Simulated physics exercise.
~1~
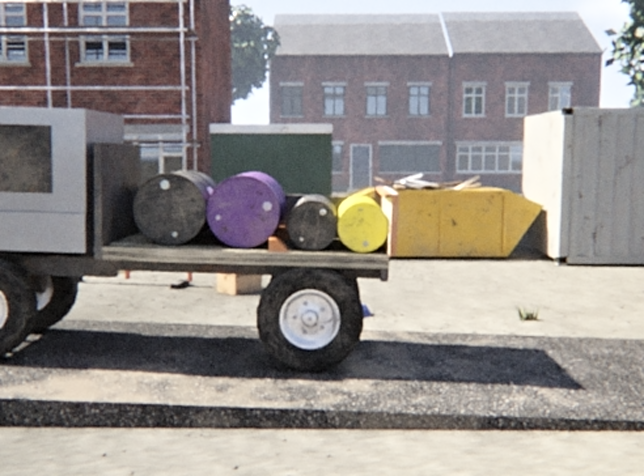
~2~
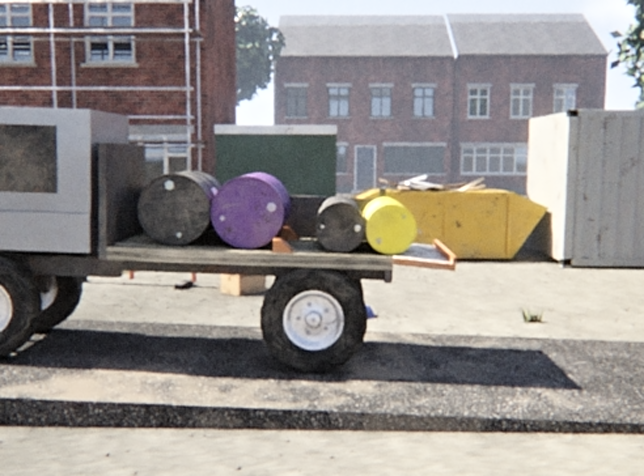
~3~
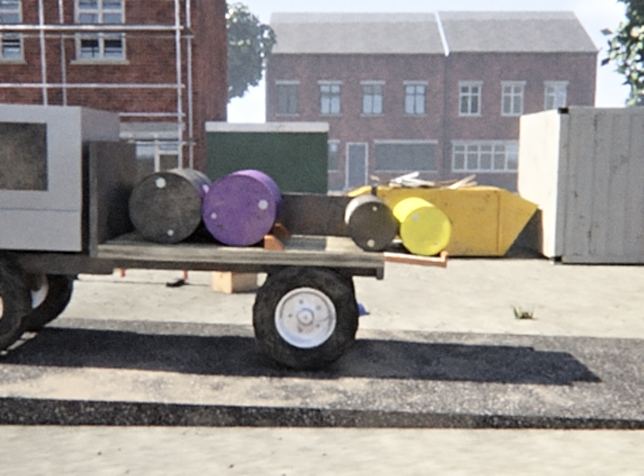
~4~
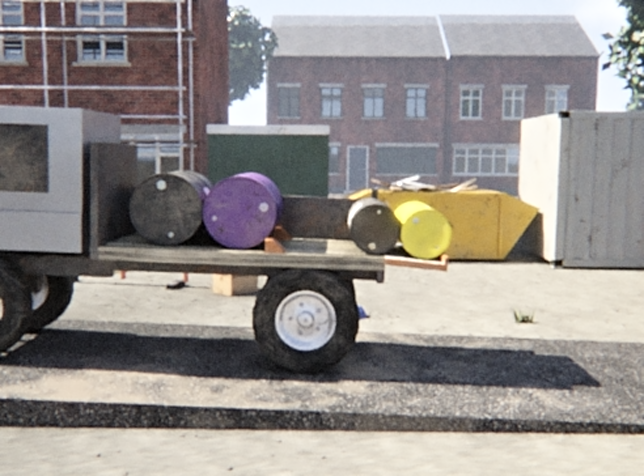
On a sunlit street in front of brick houses, scaffolding and a yellow skip, a flatbed vehicle stands with its rear to the right and four drums lying on its open bed. A dark drum and a purple one rest against each other at the left, while a smaller dark drum and a yellow one sit near the closed tailgate. The gate swings down, and the two smaller drums roll right. The yellow drum moves out onto the lowered gate, with the small dark one following close behind. Both come to rest, and all four drums are still aboard.
